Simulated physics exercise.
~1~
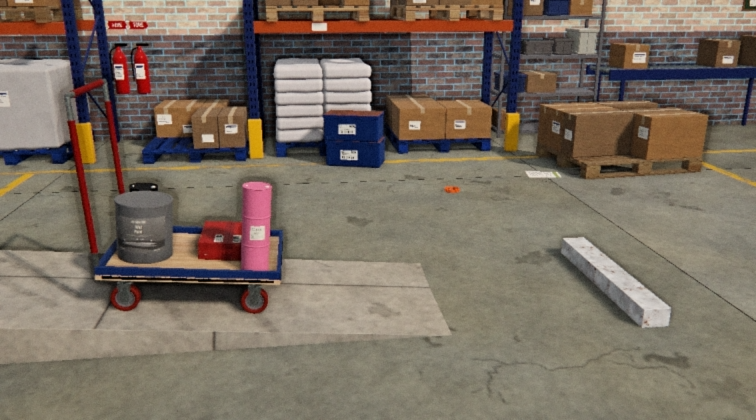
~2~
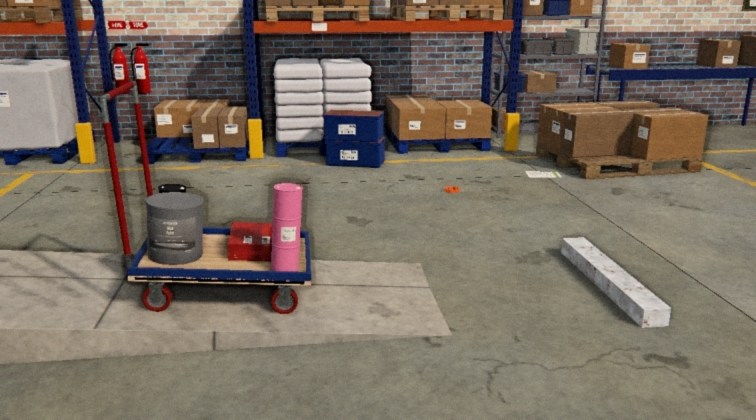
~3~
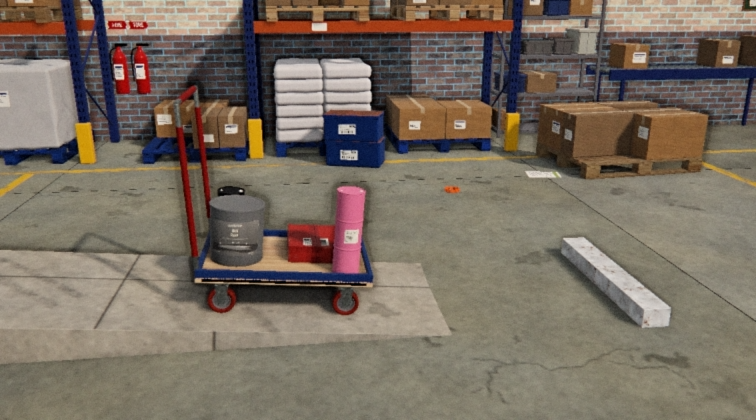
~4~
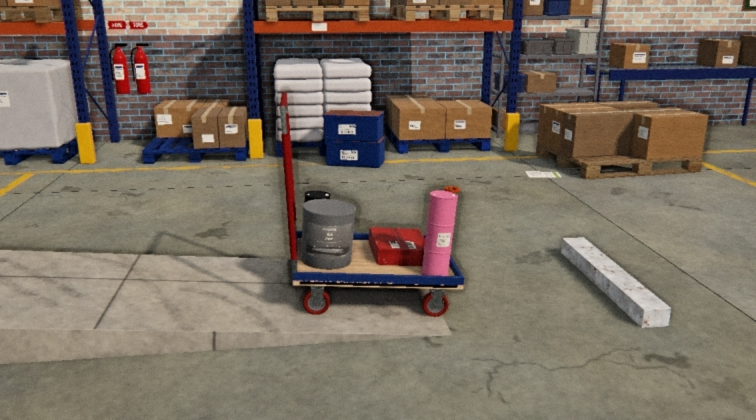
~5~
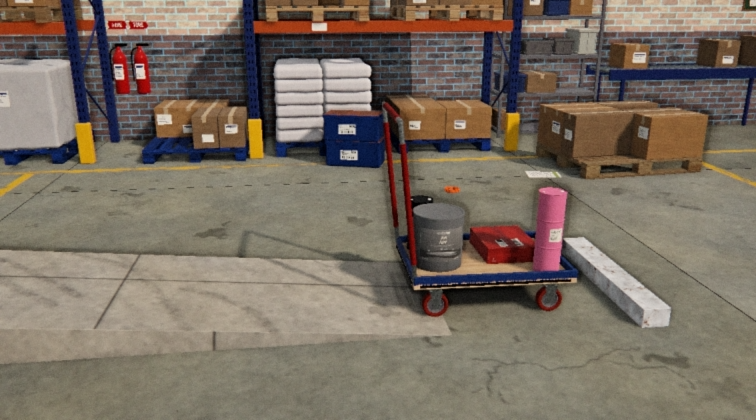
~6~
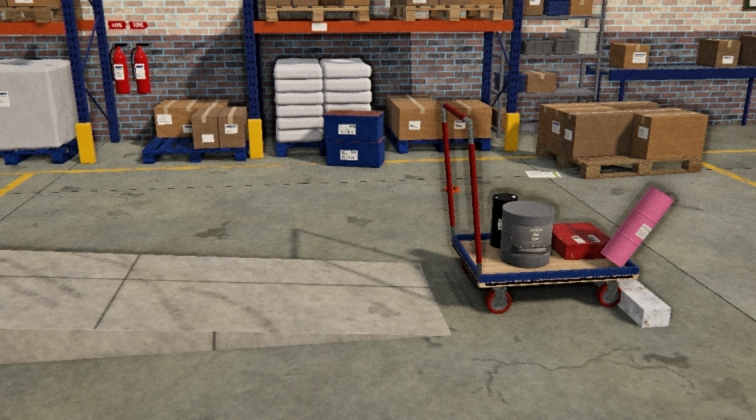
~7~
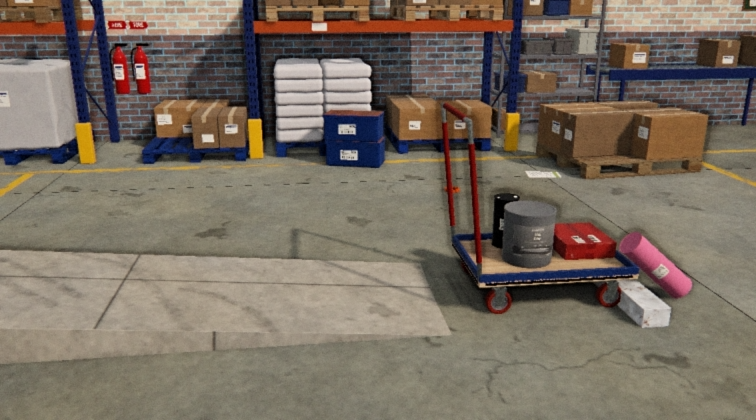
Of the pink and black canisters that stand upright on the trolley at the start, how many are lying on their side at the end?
One of them, the pink canister, ends up lying on its side off the trolley, while the black one still stands on the deck.
